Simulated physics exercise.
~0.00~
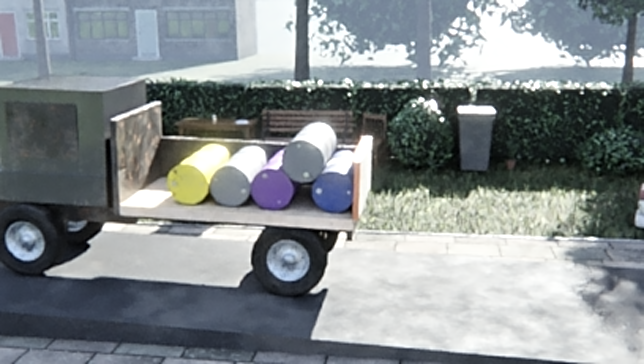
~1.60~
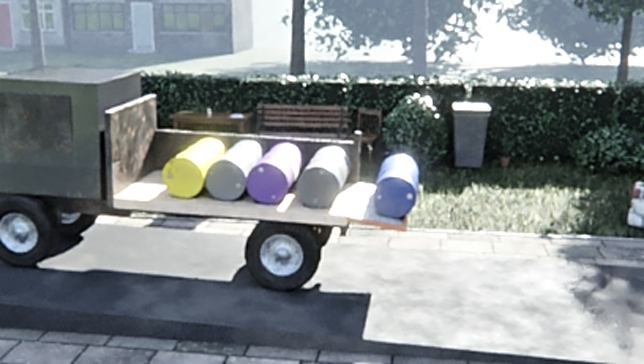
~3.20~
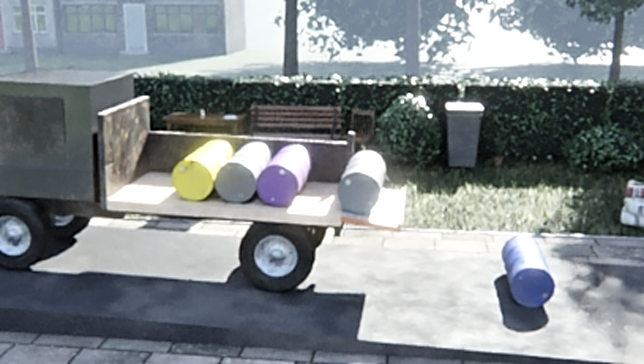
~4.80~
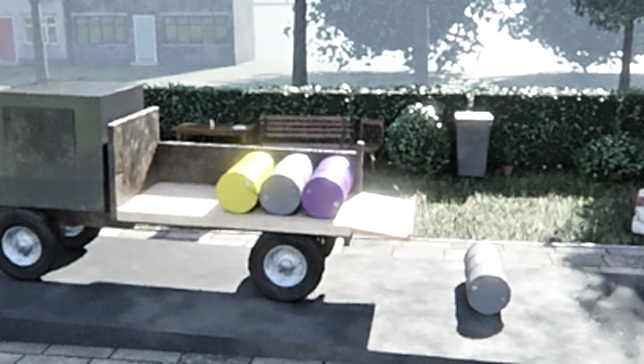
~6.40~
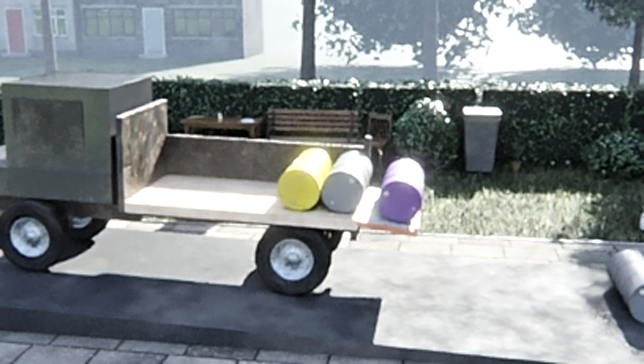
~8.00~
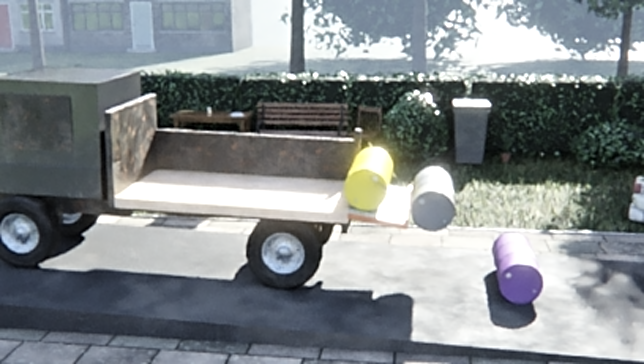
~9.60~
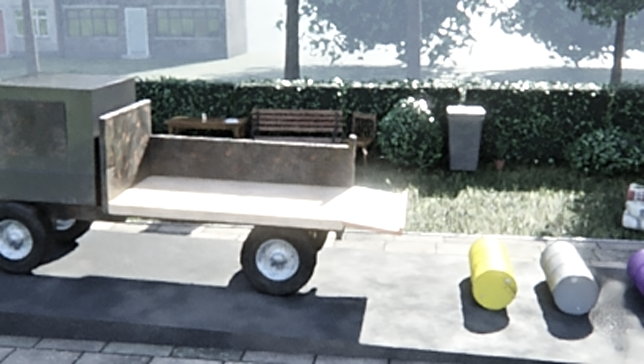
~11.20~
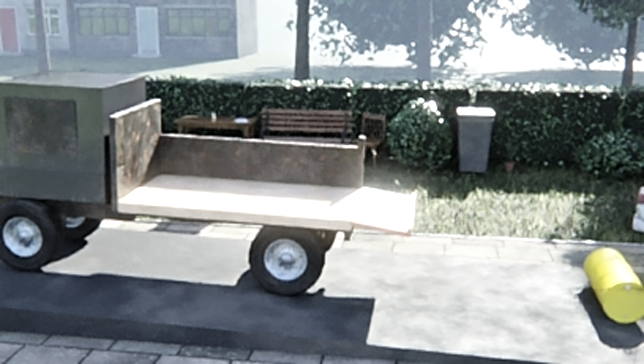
The footage shows five yellow, grey, purple and blue drums on the open bed of a parked truck as its tailgate drops; the blue one rolls off first, then a grey, the purple, another grey and the yellow, leaving the bed empty as the yellow drum rolls right along the road.
